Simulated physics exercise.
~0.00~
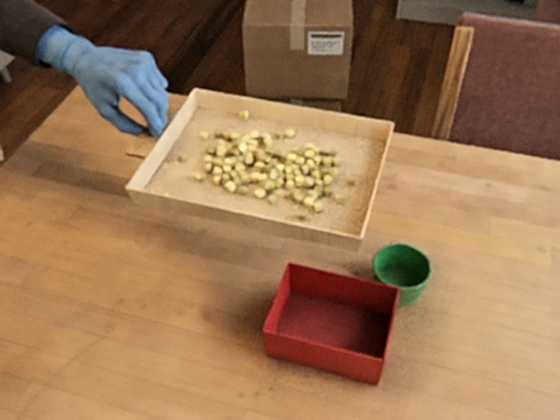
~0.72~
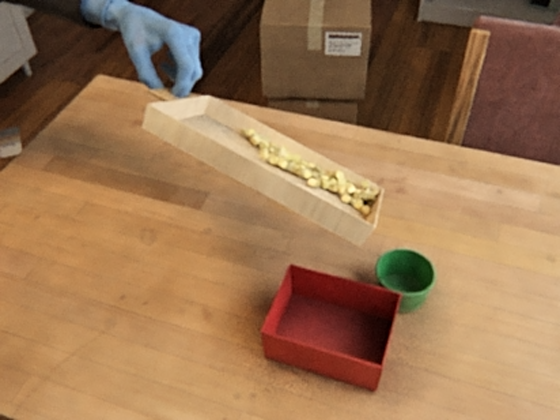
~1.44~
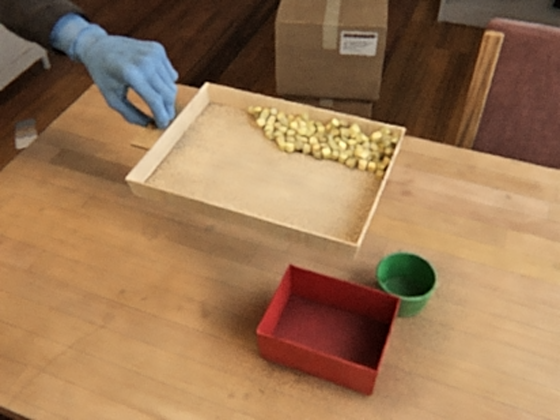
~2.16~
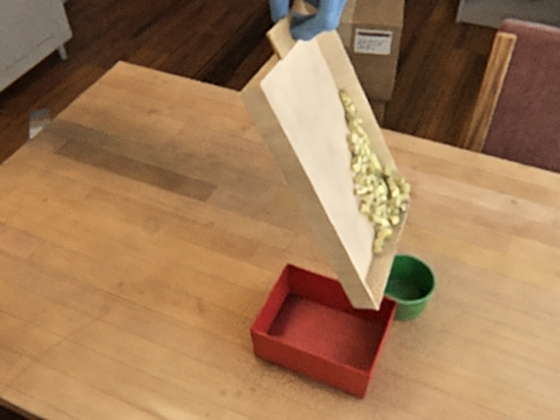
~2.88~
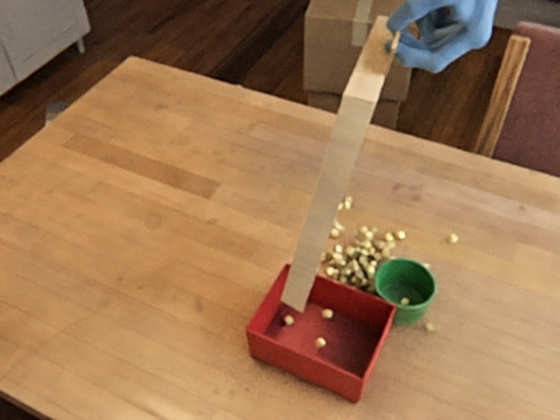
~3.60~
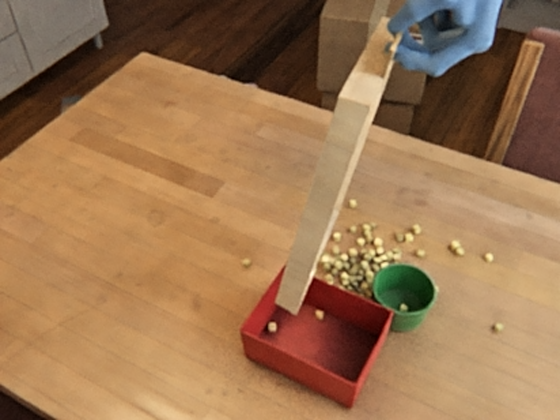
A gloved hand tilts a wooden tray, levels it, then tips yellowish cubes mostly onto the table.
